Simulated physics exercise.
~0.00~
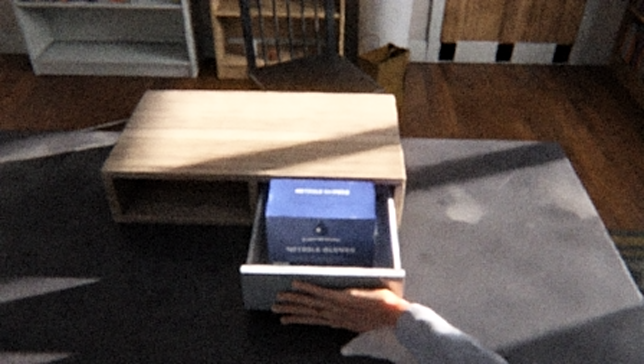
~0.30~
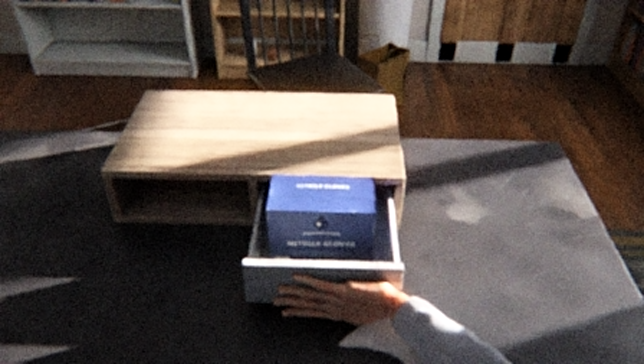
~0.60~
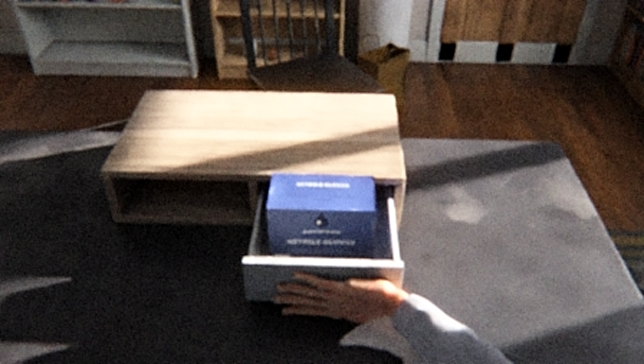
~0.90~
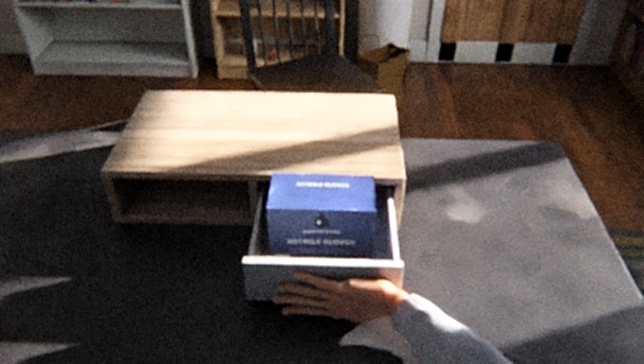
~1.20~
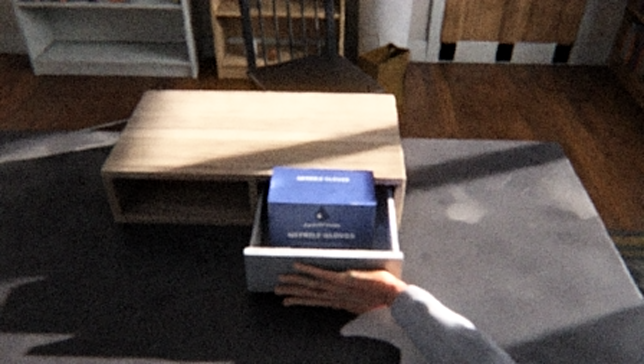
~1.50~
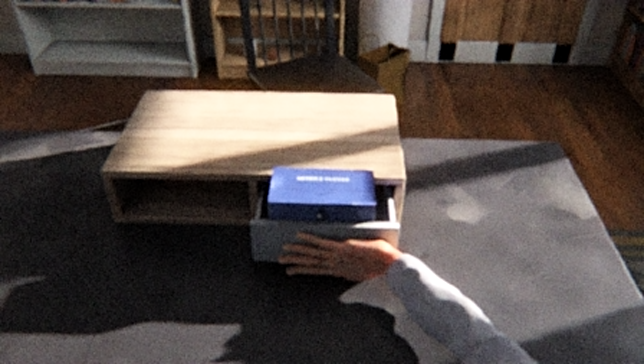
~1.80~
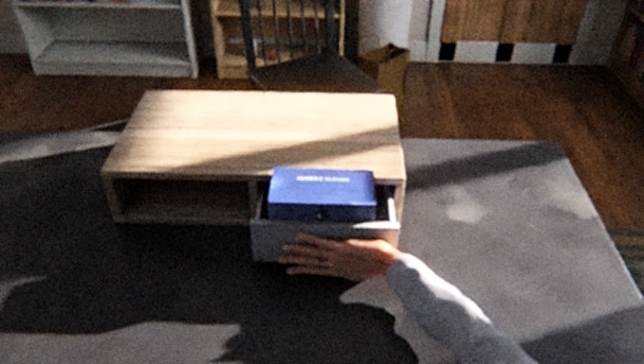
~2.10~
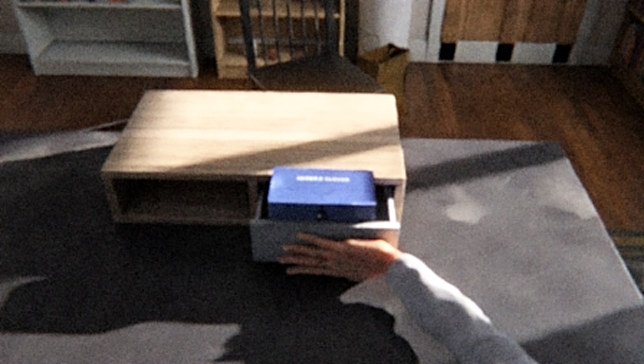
On a dark tabletop in a sunlit room, a hand rests on the front of an open drawer holding a blue box in a low wooden chest, then pushes it partway in and stops, leaving the drawer ajar with the box still showing above its front.
